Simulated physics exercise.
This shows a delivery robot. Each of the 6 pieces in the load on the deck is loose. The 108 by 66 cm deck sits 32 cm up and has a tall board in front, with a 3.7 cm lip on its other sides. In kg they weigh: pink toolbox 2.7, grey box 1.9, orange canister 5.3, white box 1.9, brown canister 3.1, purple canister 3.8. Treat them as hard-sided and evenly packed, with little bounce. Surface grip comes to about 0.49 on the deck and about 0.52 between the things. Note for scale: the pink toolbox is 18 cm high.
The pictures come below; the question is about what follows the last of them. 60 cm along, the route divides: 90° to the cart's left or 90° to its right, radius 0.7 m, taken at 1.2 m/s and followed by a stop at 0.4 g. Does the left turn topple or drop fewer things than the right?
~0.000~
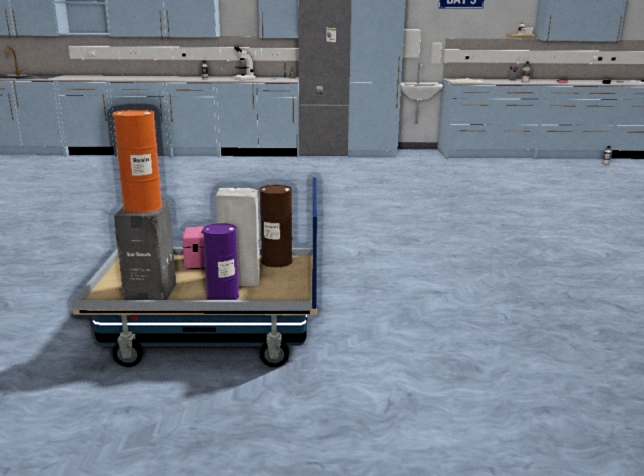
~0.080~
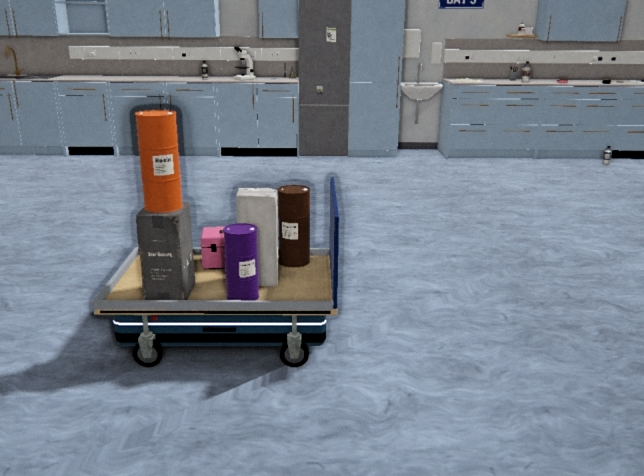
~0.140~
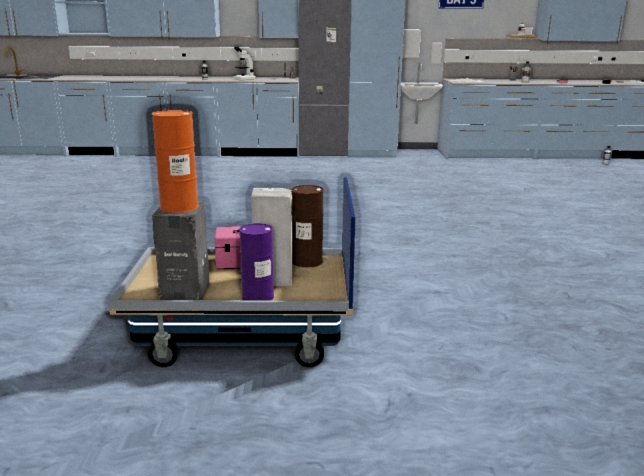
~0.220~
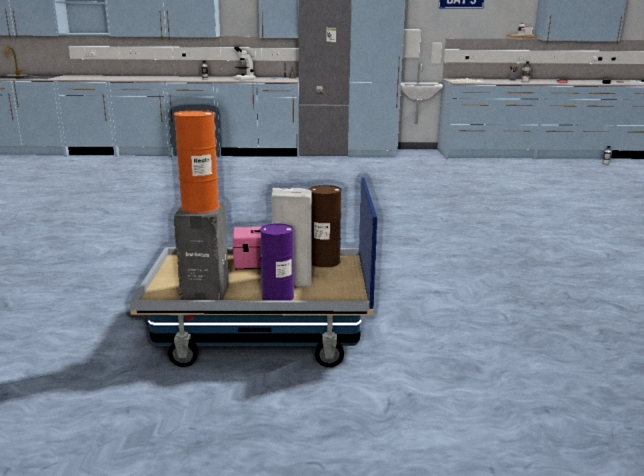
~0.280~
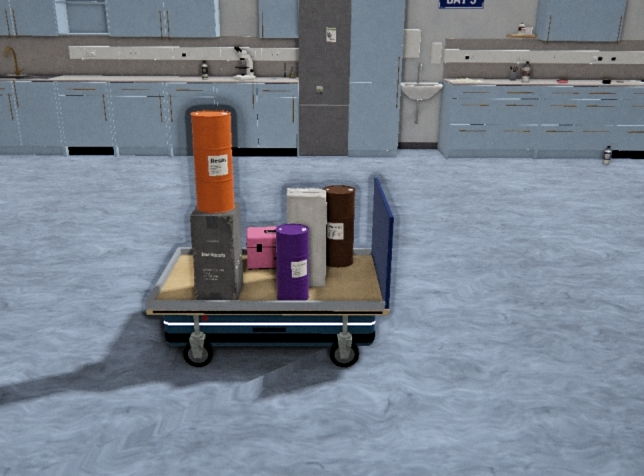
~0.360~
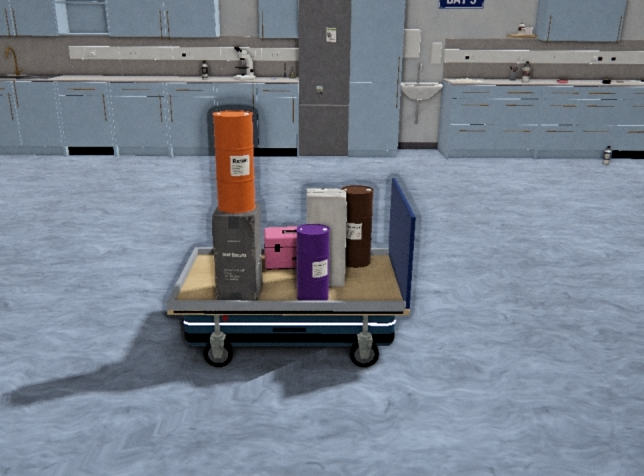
No, the right turn does.
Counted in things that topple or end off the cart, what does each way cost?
With a left turn it's 5; with a right turn it's 3.
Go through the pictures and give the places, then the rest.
The first picture shows cart 0 cm along; grey box (147, 252).
The second picture shows cart 10 cm along; brown canister (294, 226); purple canister (242, 263).
The third picture shows cart 17 cm along; orange canister (176, 161); white box (273, 237).
The fourth picture shows cart 26 cm along; brown canister (325, 226); purple canister (277, 263).
The fifth picture shows cart 34 cm along; orange canister (213, 162); white box (306, 238).
The sixth picture shows cart 43 cm along; pink toolbox (295, 247); grey box (238, 252).
Turning left. At 1.06 s, cart 127 cm along, turned 43°; grey box 4° off upright near (419, 231); brown canister 61° off upright; white box 20° off upright.
After 1.66 s, cart 199 cm along, turned 90°; grey box now off the cart; brown canister on its side.
After 2.06 s, cart 218 cm along, turned 90°, stopped; brown canister on its side.
In the end (2.4 s), off the cart, grey box, orange canister, white box and purple canister; toppled on the deck, brown canister; the last one under 10 cm from the start. In the last view, pink toolbox near (361, 190).
Turning right instead, orange canister, white box and brown canister tipped over or off the cart, 3 of 6 in all.
